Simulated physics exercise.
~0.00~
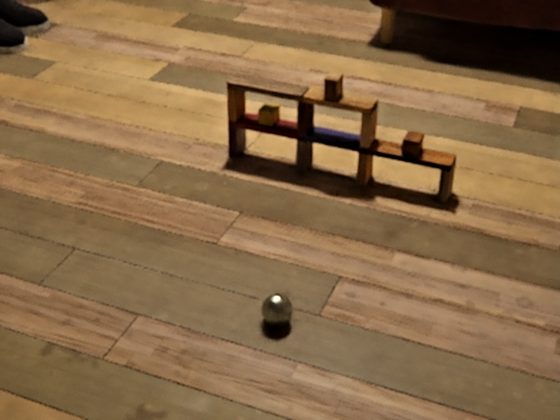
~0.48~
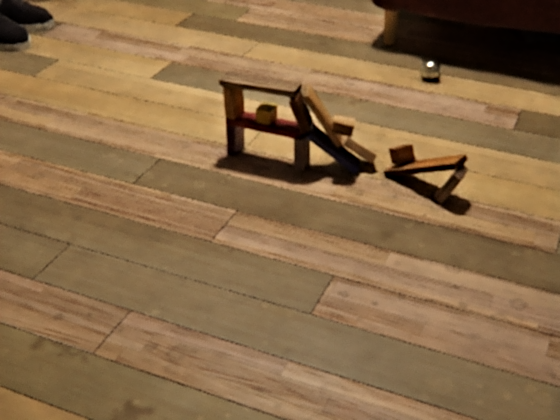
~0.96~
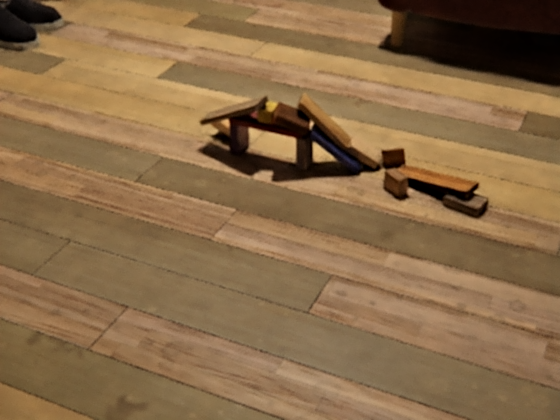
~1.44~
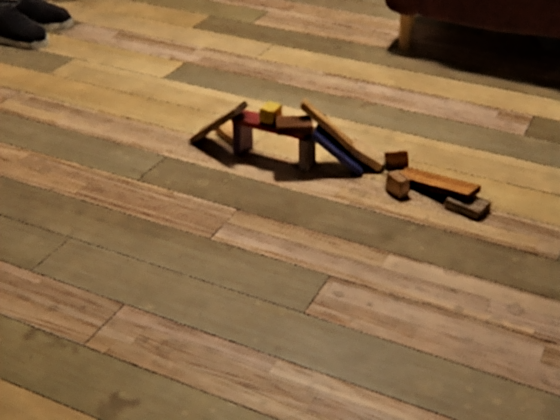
Steel ball rolling into a small wooden block structure, toppling its right side and then its top left, the red plank staying up.
